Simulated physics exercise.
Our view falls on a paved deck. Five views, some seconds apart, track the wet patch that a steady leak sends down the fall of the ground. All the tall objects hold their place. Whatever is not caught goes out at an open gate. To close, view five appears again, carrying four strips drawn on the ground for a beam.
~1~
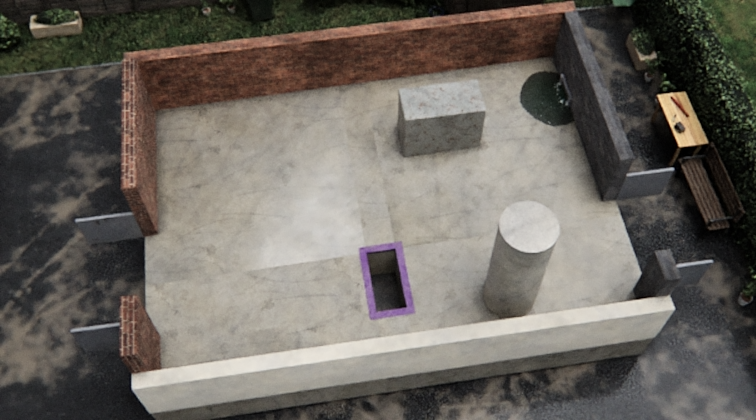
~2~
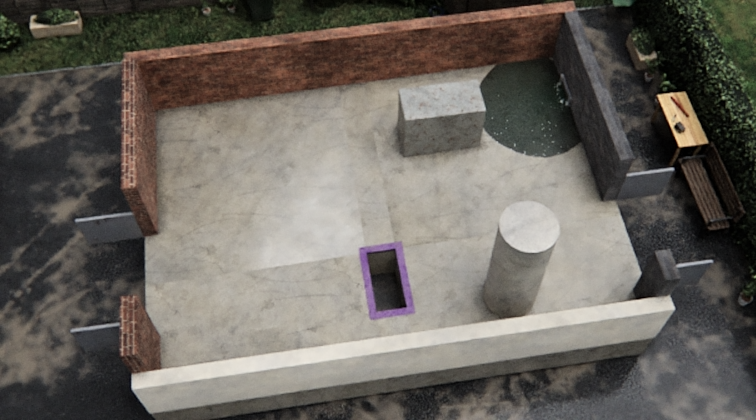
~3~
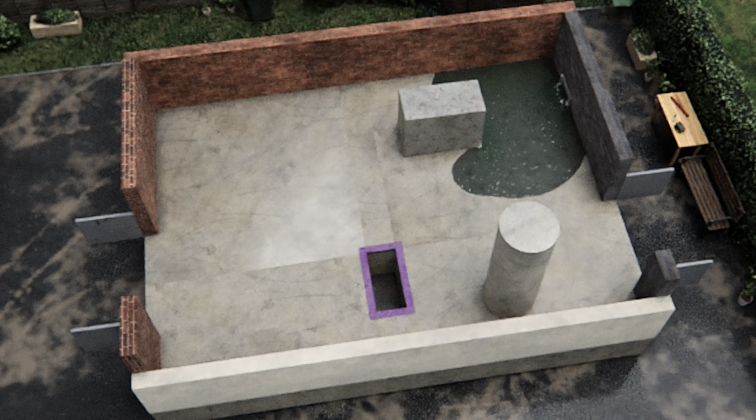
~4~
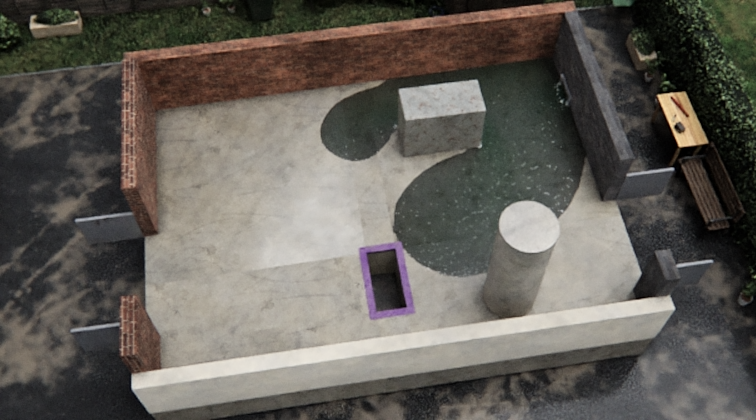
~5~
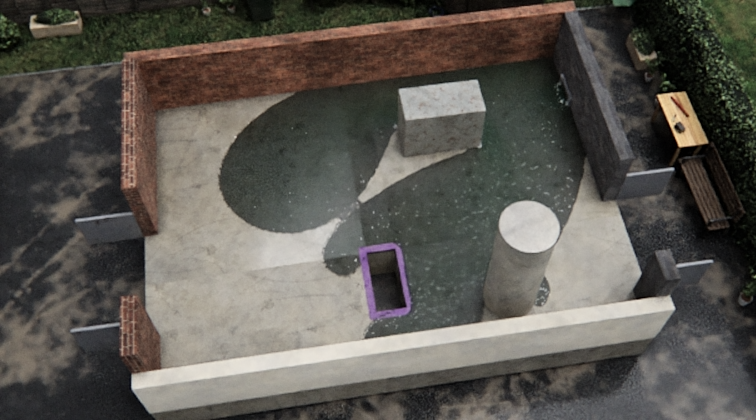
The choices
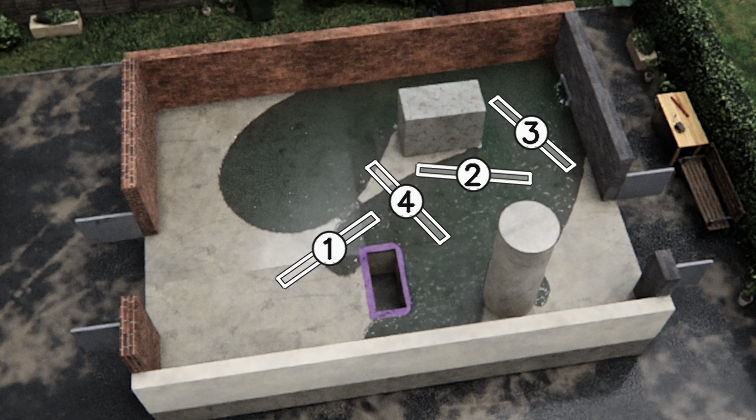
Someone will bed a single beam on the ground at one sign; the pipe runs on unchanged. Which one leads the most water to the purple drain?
Spot 1 does it best.
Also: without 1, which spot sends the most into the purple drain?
The answer is 4.
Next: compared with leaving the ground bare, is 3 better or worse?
Worse.
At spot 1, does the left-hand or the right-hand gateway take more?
More leaves on the left.
On the marked copy, 1 from (281, 282) to (374, 216); 2 from (417, 169) to (530, 178); 3 from (494, 99) to (570, 167); 4 from (371, 164) to (444, 239).
Choosing 1, about 29 % of the stream runs into the purple drain, about 70 % out by the gates.
Choosing 2, about 8 % of the stream runs into the purple drain, about 91 % out by the gates.
Choosing 3, about 7 % of the stream runs into the purple drain, about 91 % out by the gates.
Choosing 4, about 13 % of the stream runs into the purple drain, about 87 % out by the gates.
